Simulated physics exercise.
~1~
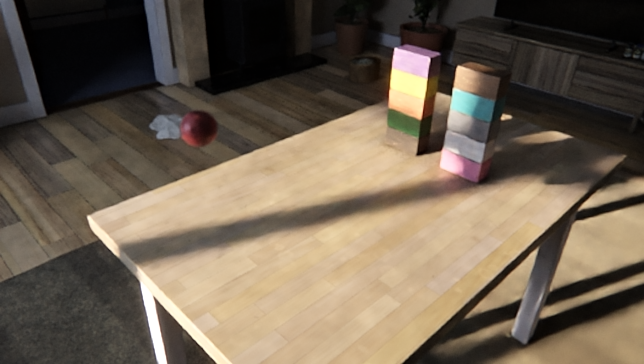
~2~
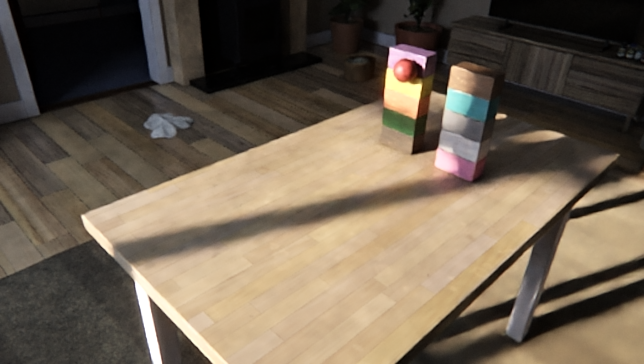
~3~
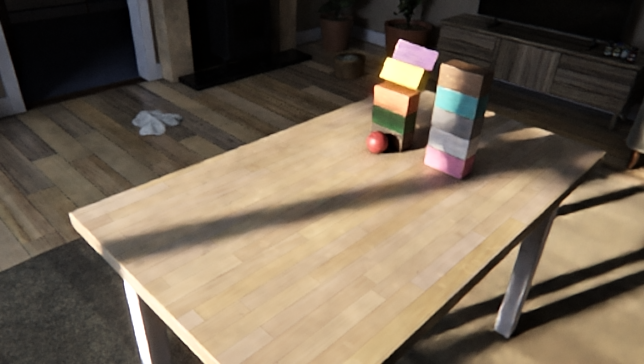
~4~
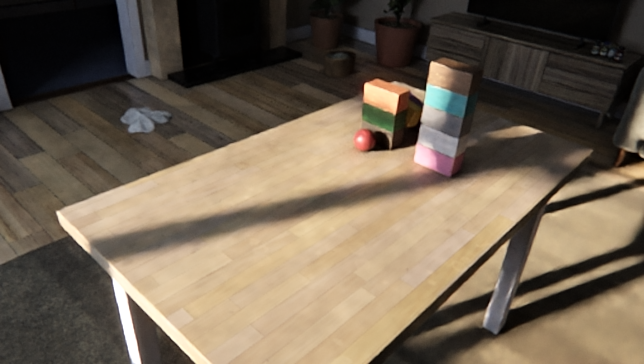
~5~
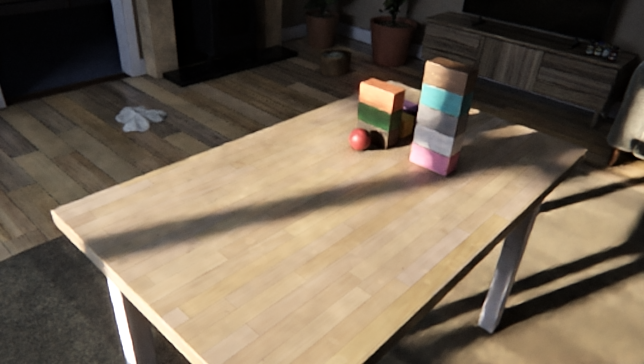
A red ball flies in from the left and strikes the upper part of the left block stack on a wooden table, knocking off the purple and yellow blocks, which topple behind it, while the ball settles beside the base and the neighbouring stack stays standing.
